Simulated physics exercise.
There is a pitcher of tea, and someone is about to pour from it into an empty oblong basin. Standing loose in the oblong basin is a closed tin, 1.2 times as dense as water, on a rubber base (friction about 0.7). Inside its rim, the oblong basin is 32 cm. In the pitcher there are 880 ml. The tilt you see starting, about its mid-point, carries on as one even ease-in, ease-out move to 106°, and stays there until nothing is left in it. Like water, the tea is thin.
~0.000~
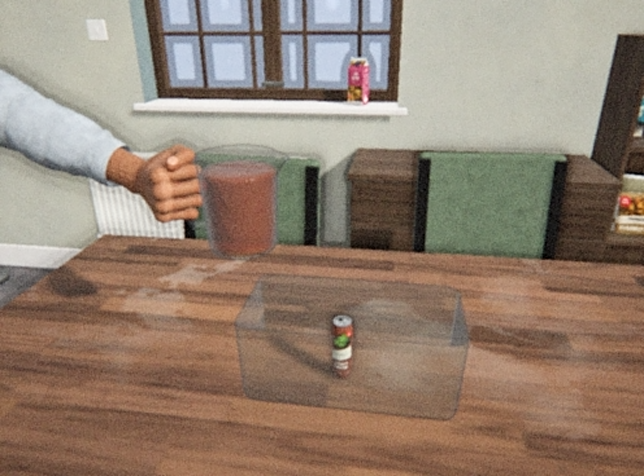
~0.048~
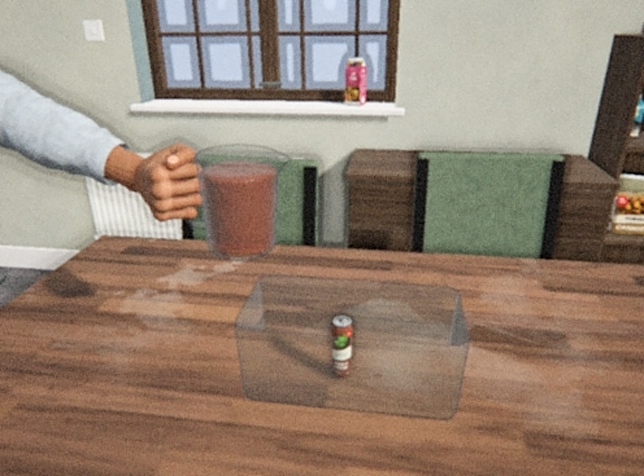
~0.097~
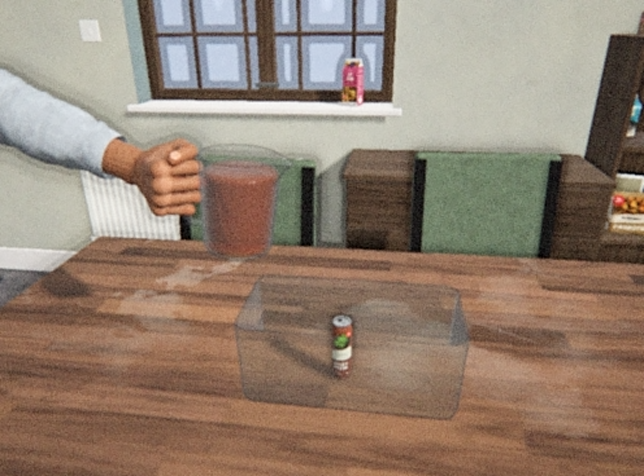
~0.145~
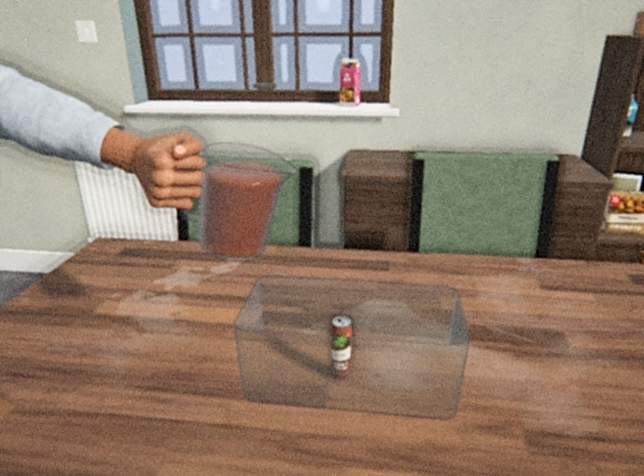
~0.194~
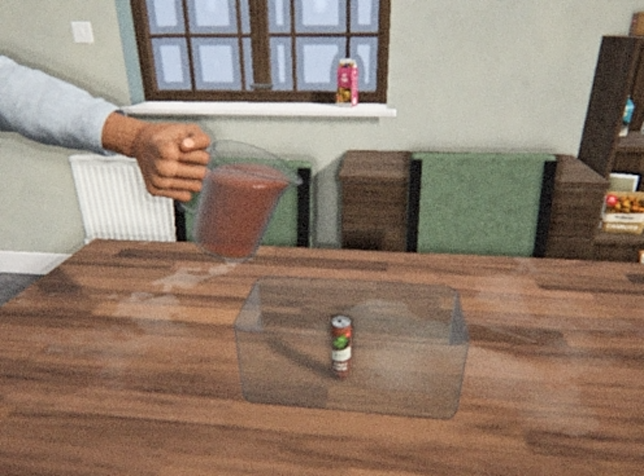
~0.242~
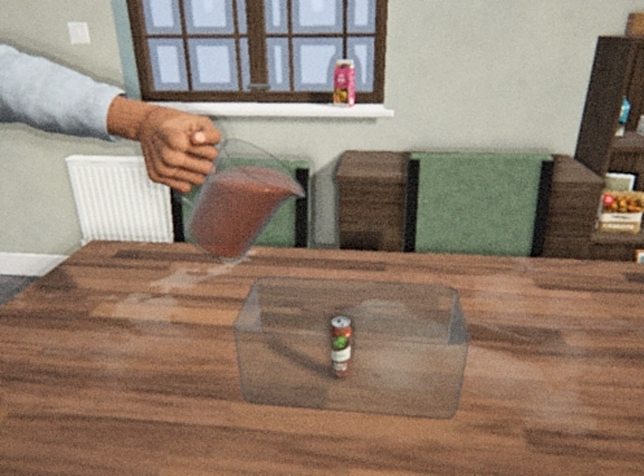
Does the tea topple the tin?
It gets tipped over.
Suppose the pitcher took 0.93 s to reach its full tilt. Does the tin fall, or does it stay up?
In that case the tin overturns.
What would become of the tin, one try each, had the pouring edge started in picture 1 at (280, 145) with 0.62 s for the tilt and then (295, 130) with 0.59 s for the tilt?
The tin overturns the first time and stays vertical the second time.
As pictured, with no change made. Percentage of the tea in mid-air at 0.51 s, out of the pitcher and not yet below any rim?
It comes to about 26 percent.
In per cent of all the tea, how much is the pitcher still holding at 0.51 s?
I'd estimate some 60 % remains.
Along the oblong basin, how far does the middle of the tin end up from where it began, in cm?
Net tin displacement: Roughly 10.0 cm.
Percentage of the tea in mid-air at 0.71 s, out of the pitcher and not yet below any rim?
About 18 per cent.
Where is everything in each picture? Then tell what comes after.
The first picture shows tilt 0°; pouring edge (289, 157); surface from (204, 167) to (278, 170); the oblong basin's rim runs from (248, 299) to (464, 316); the tin's top is at (342, 324).
The second picture shows tilt 1°; pouring edge (290, 159); surface from (204, 167) to (278, 171).
The third picture shows tilt 6°; pouring edge (294, 163); surface from (205, 166) to (280, 173).
The fourth picture shows tilt 13°; pouring edge (298, 171); surface from (207, 167) to (284, 175).
The fifth picture shows tilt 22°; pouring edge (303, 182); surface from (207, 180) to (291, 179).
The sixth picture shows tilt 33°; pouring edge (306, 195); surface from (202, 192) to (301, 185).
After 0.51 s the tilt is 96° and 60 per cent is still to pour; the tin stands where it began.
After 0.71 s the tilt is 106° and 17 per cent is still to pour; the tin stands where it began.
After 0.92 s the tilt is 106° and 2 per cent is still to pour; the tin leans 54°.
After 1.14 s the tilt is 106° and 0 per cent is still to pour; the tin lies on its side.
In the end the tin lies on its side.
